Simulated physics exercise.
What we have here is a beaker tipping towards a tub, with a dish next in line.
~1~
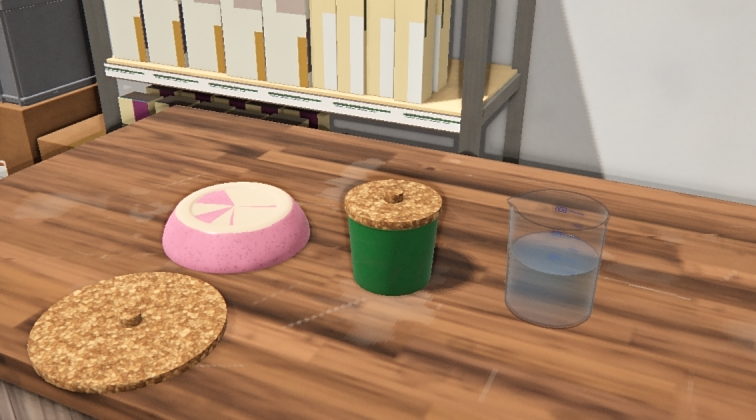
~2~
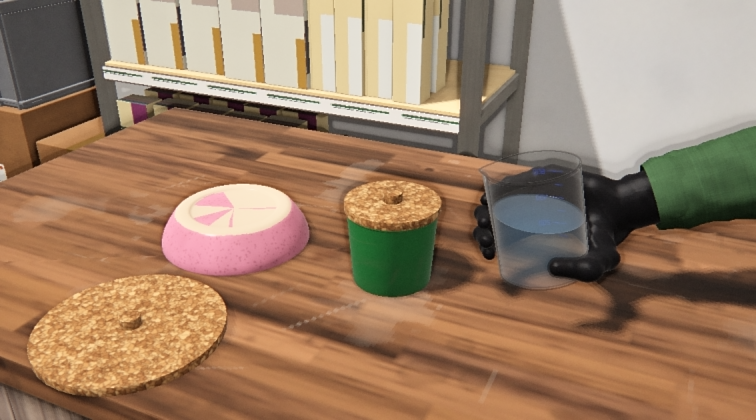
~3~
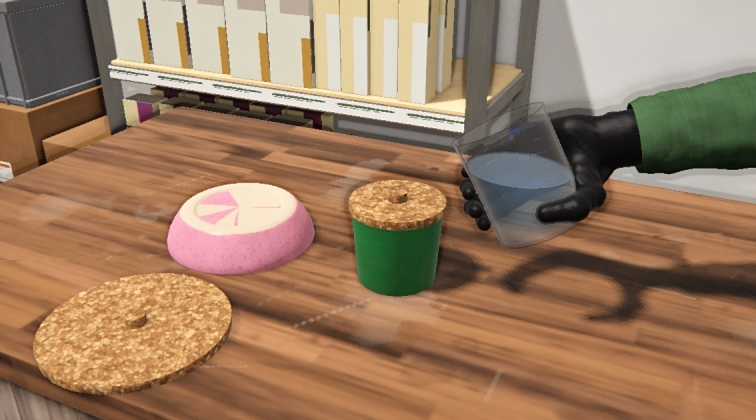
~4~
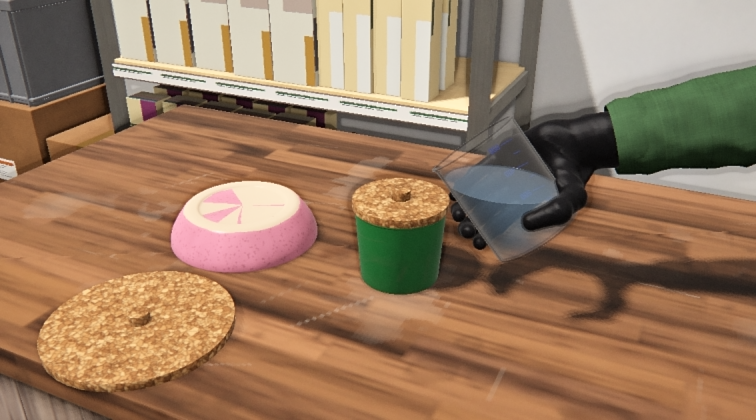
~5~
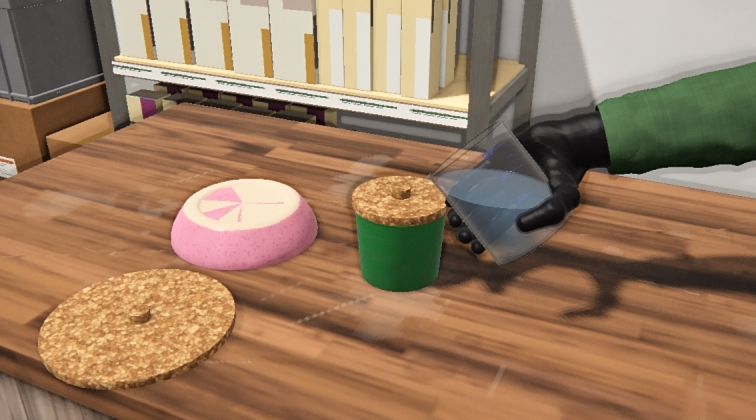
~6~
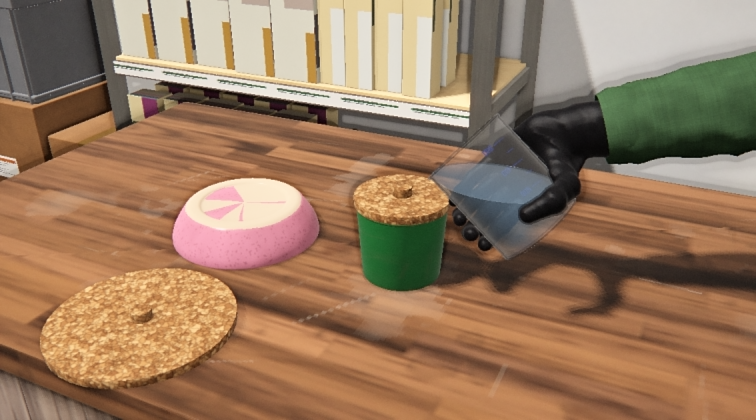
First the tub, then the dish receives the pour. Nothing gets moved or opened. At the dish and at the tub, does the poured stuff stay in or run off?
As I see it, the dish ends up without any; the tub ends up without any.
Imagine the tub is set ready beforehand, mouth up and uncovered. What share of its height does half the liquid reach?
Close to 35 %.
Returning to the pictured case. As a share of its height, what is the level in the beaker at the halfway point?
About 25 %.
A moment on, it hits the lid of the tub and runs off.
Further on, it runs off the upturned base of the dish.
When it is over, the tub is empty, in a puddle; the dish is empty, in a puddle.
